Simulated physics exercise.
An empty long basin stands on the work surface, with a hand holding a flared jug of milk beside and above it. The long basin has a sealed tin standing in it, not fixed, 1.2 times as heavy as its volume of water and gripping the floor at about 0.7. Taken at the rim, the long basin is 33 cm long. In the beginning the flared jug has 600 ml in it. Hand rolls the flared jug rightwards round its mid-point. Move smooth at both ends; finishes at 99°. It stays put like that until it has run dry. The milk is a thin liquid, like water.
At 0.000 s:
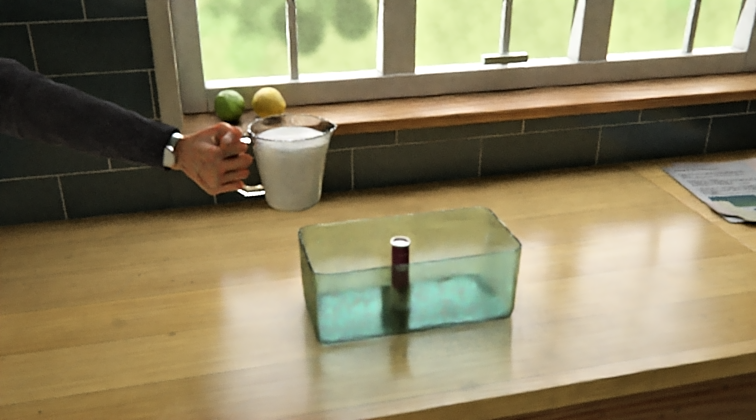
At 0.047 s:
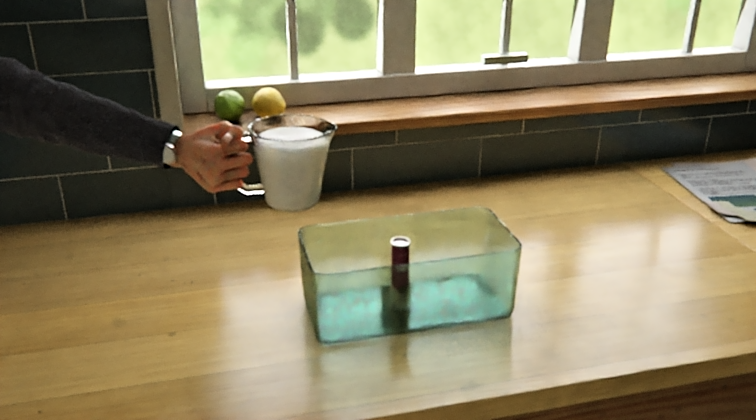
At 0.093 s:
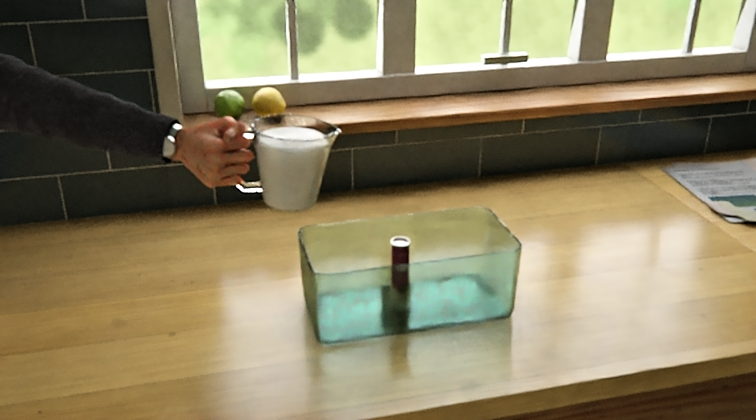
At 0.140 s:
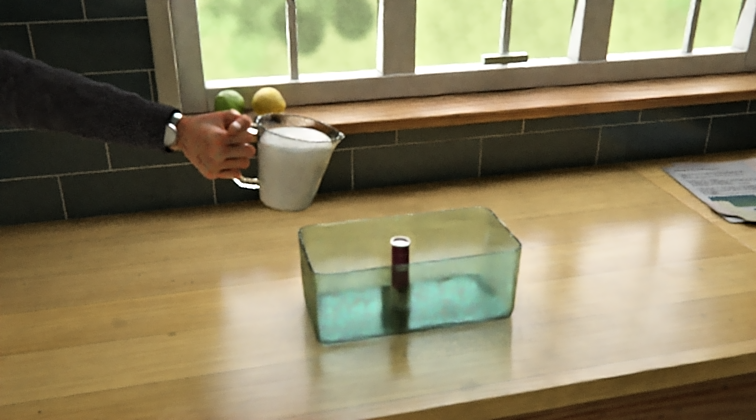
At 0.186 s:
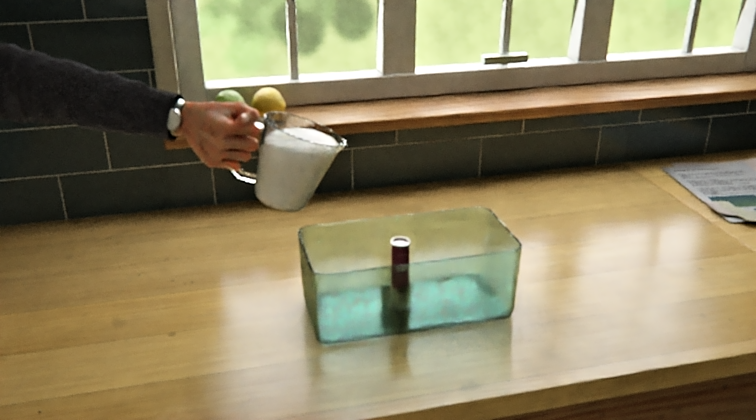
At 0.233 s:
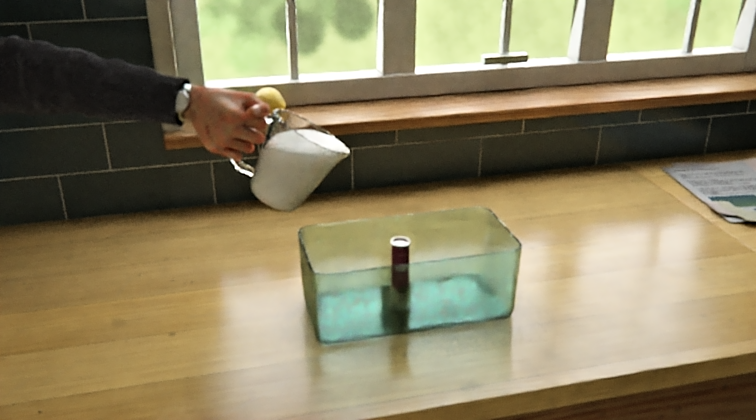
On a wooden kitchen counter beneath a window, a hand holds a clear, flared jug of milk above and to the left of a long glass basin with a dark tin inside. The jug starts upright, then the hand smoothly tilts it rightwards, the milk shifting towards its lip.
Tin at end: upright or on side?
On side.
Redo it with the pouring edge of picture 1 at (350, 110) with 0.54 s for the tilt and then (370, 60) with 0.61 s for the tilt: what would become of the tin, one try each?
Run one: It tumbles. Run two: It does not tip.
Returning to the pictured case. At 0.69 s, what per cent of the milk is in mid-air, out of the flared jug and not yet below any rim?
Near 14 per cent, I'd say.
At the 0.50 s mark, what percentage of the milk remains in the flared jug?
Portion remaining: Approx. 50 per cent.
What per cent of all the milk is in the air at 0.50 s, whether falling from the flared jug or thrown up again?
I'd say close to 30 per cent.
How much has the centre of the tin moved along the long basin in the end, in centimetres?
The tin's middle ends up about 9.0 cm along the basin.
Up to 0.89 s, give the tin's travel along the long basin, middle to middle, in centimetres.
It has moved some 6 cm.
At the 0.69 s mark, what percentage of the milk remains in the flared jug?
10 per cent or so.
By 0.50 s the tilt is 91° and 50 per cent is still to pour; the tin stands where it began.
By 0.69 s the tilt is 99° and 11 per cent is still to pour; the tin leans 7°.
By 0.89 s the tilt is 99° and 1 per cent is still to pour; the tin leans 50°.
By 1.11 s the tilt is 99° and 0 per cent is still to pour; the tin lies on its side.
At rest the tin lies on its side.
